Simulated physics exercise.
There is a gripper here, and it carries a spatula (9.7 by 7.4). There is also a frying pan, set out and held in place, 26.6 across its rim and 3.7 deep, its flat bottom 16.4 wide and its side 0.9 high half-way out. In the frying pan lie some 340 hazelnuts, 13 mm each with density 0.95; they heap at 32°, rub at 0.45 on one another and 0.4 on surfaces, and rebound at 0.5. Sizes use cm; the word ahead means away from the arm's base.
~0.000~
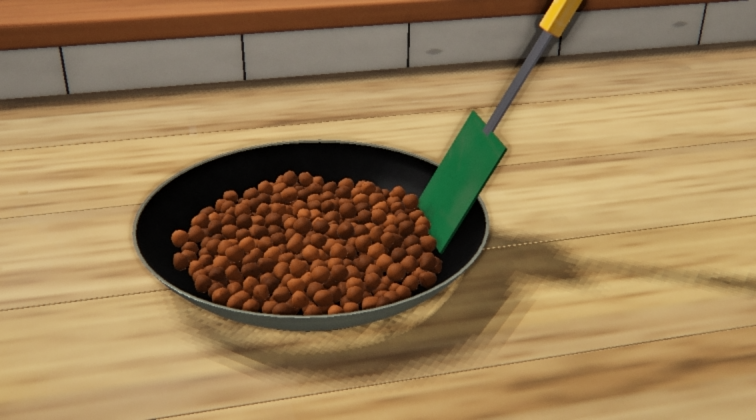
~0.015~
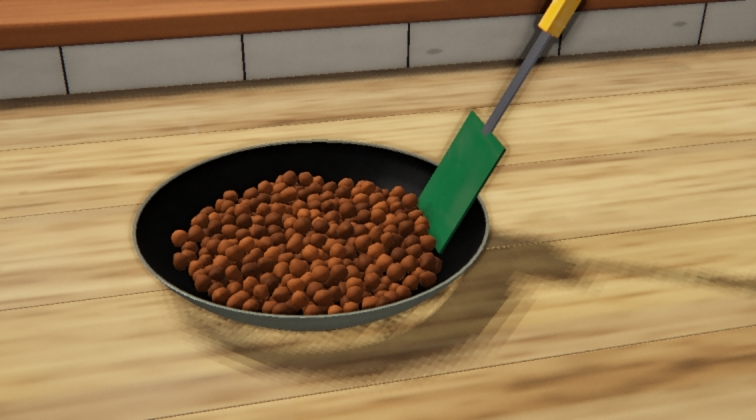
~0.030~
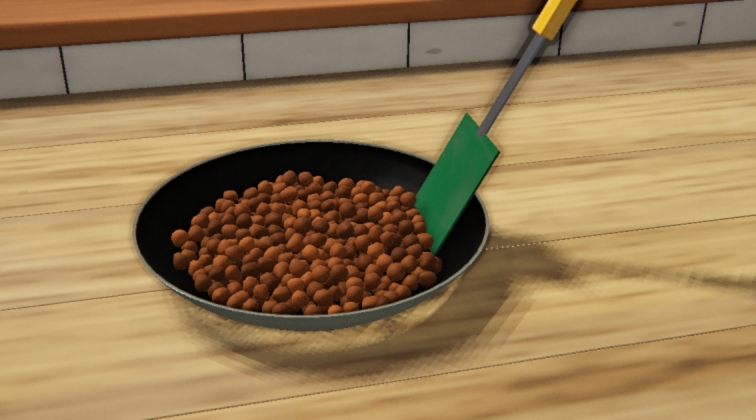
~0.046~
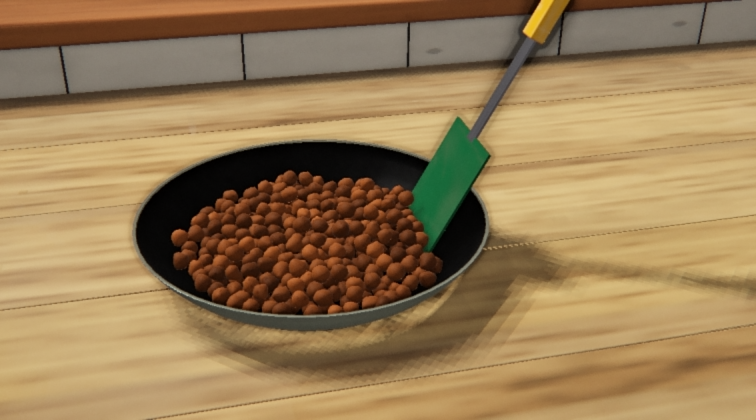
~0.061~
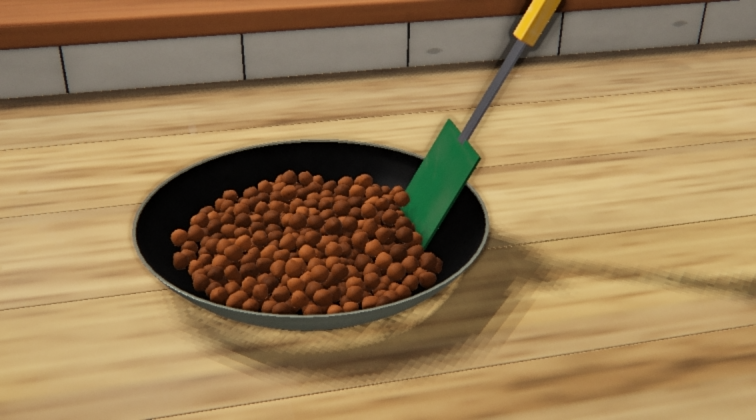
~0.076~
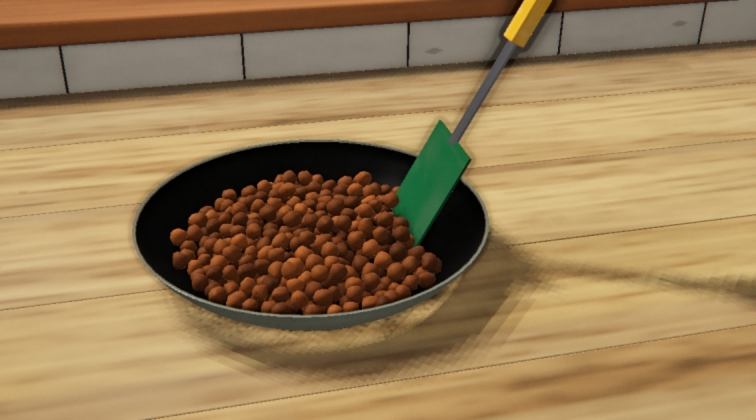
A green spatula slides slowly left through the brown hazelnuts in a black frying pan.
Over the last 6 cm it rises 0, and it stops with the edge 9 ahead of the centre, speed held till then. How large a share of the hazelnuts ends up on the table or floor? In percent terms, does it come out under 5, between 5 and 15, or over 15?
It comes out between 5 and 15 %.
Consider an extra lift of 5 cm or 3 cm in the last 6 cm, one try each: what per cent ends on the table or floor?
It comes to around 10 per cent on the first try and around 15 per cent on the second.
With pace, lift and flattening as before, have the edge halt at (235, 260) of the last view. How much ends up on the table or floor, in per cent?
I'd estimate about 0 per cent.
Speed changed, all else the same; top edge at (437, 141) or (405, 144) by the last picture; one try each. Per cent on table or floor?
About 20 and 30 percent.
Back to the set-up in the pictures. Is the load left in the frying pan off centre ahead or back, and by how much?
Ahead of centre, roughly 4.0 centimetres.
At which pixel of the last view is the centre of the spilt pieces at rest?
Around (79, 284).
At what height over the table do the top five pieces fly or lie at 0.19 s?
Somewhere around 4 centimetres high.
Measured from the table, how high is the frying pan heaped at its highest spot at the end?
About 6.0 centimetres.
By 0.19 s, sloping 61°, highest piece 4 above the table; 341 in the frying pan.
By 0.31 s, sloping 61°, highest piece 5 above the table; 341 in the frying pan.
By 0.57 s, sloping 61°, highest piece 5 above the table; 305 in the frying pan, 35 on the table or floor, 1 on the blade or in flight.
By 1.62 s, sloping 61°, highest piece 5 above the table; 305 in the frying pan, 36 on the table or floor.
Final count, 305 in the frying pan, 36 on the table or floor. That is 11 % on the table or floor.
